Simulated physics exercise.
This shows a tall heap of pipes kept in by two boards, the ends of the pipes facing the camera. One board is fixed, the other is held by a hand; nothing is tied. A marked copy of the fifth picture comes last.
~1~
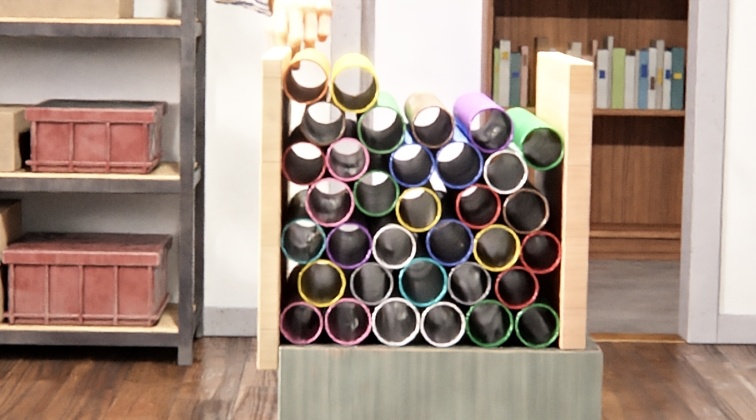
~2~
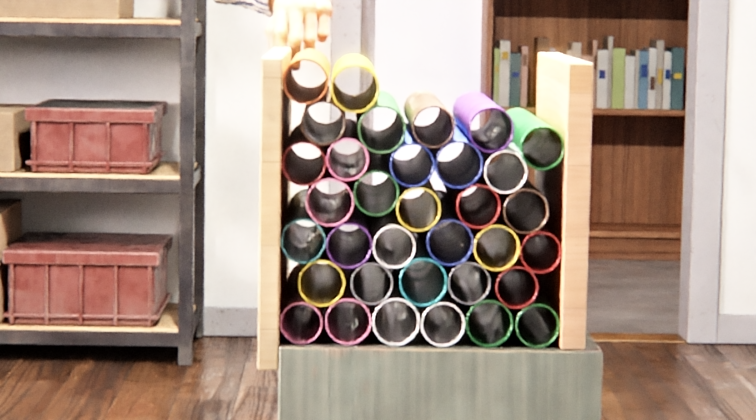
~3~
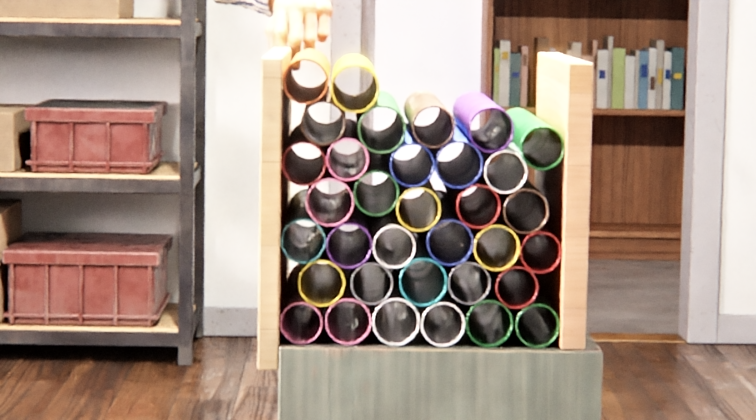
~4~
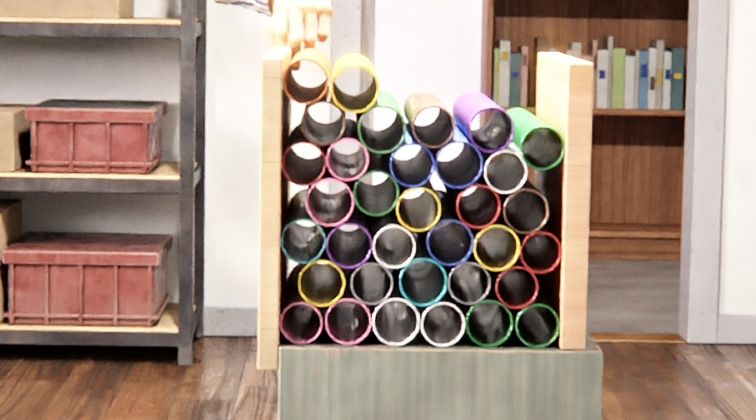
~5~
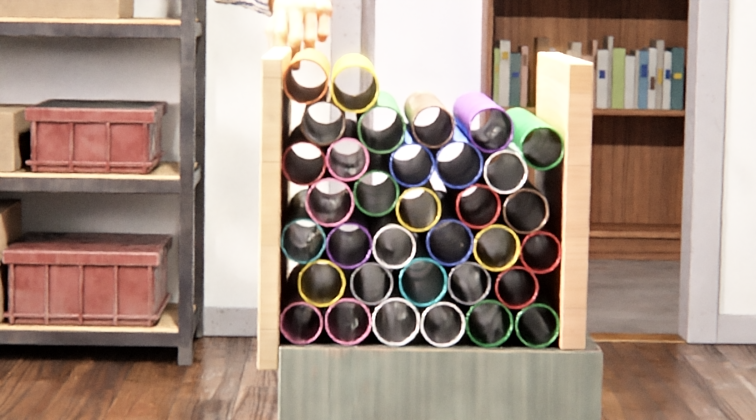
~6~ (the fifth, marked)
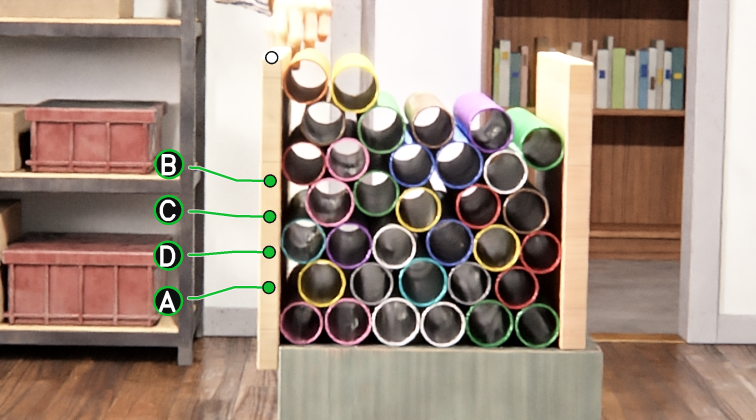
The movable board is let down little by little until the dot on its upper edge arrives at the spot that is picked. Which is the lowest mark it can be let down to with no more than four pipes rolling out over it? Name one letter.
Slide it to D.
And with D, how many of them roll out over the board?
With D, four.
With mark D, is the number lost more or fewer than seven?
It loses fewer than seven.
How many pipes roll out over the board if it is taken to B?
The count is one.
On the marked copy, A at (269, 287); B at (270, 181); C at (270, 216); D at (269, 252); the white dot at (272, 58).
With D. Early on, top of the board (281, 143).
Further on, top of the board (280, 240).
At the end, top of the board (280, 252), four out over the board.
As for the rest, A more than four out over the board; B one out over the board; C four out over the board.
